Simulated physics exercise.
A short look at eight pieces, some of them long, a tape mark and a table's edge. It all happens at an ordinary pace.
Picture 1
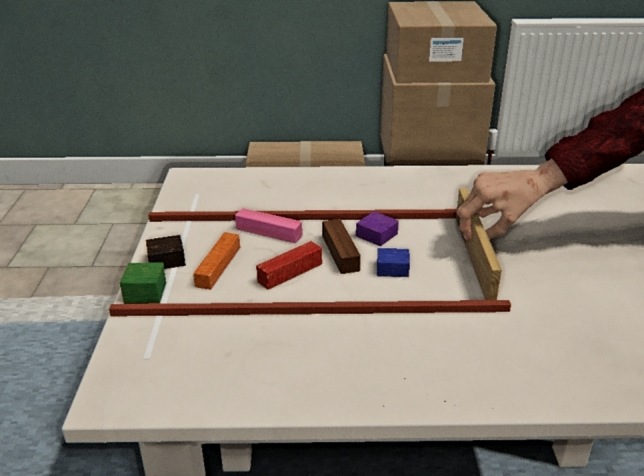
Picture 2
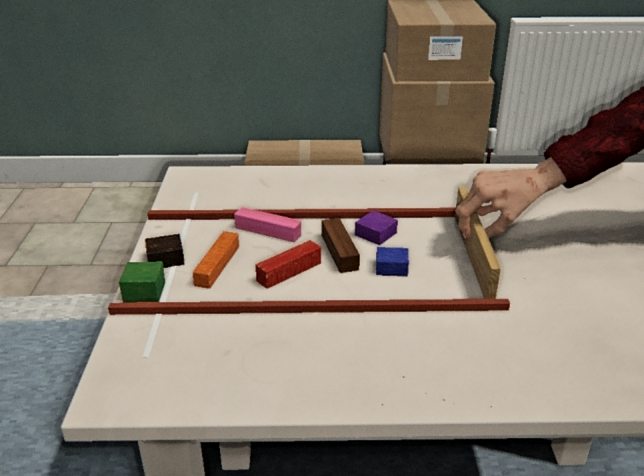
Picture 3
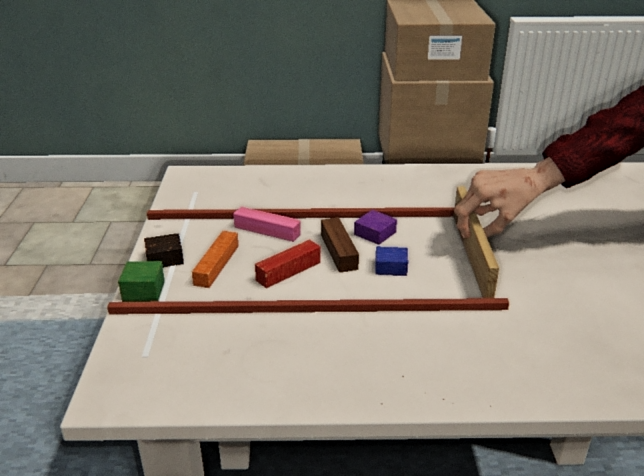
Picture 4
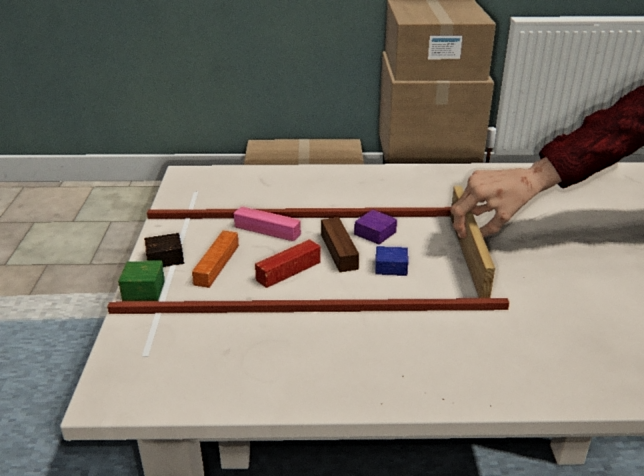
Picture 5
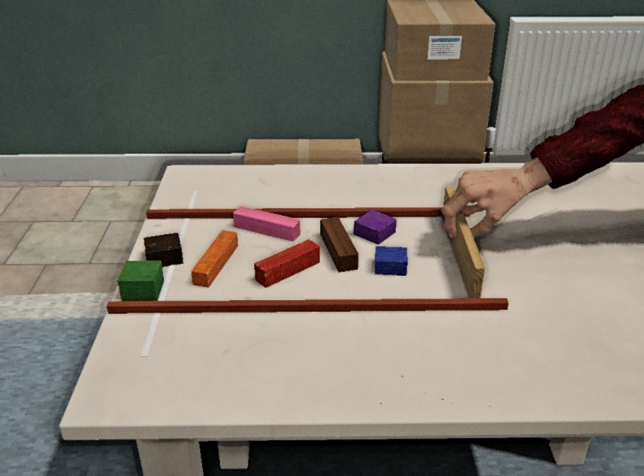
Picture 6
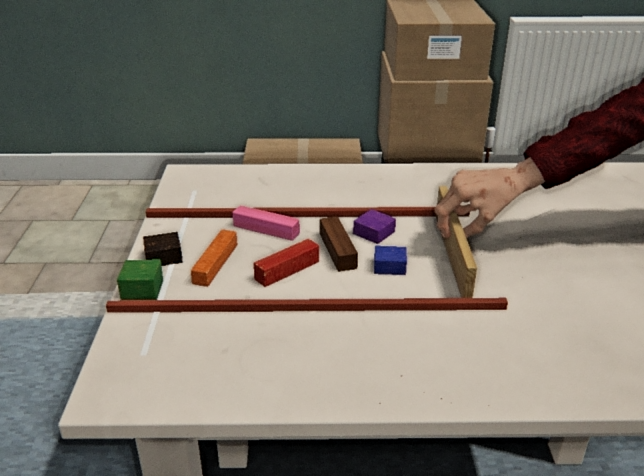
A hand sliding an upright wooden board slightly left between two red rails, the coloured blocks and bars ahead lying still.
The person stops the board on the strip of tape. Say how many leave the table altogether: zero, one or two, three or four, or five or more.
As it turns out, the number that fall off is five or more.
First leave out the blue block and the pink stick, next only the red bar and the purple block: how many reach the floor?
The counts: 3 and 4.
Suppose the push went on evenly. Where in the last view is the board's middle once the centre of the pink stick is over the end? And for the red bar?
Its middle is around (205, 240) and around (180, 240).
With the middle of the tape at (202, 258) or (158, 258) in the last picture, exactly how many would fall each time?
In that order 4 and 6.
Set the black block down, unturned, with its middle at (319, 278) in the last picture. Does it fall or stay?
Then it is kept.
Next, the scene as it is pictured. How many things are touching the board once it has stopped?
2 of them.
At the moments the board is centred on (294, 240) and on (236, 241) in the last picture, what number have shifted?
First 6, then 8.
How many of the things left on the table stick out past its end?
It comes to 1.
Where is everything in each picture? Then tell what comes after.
The first frame shows green block (144, 283); black block (166, 253); orange bar (218, 260); board (476, 241); tape (177, 261).
The second frame shows black block (165, 252); brown stick (340, 245).
The third frame shows orange bar (216, 258); board (474, 240).
The fourth frame shows green block (142, 281); blue block (392, 261).
The fifth frame shows black block (163, 251); pink stick (267, 224).
The sixth frame shows green block (141, 280); black block (163, 250); orange bar (215, 257); board (454, 239); tape (174, 258).
A little later, none off yet; green block at rest near (141, 280); black block at rest near (163, 250); orange bar at rest near (215, 257).
Next, none off yet; green block at rest near (141, 280); black block at rest near (163, 250); orange bar shifted a little near (204, 256).
Later still, one off so far; green block tilted a little near (99, 288); black block dropping near (106, 317); orange bar shifted about its own width near (126, 262).
When it is over, the number that fall off is five or more; down, red bar, pink stick, orange bar, black block and green block.
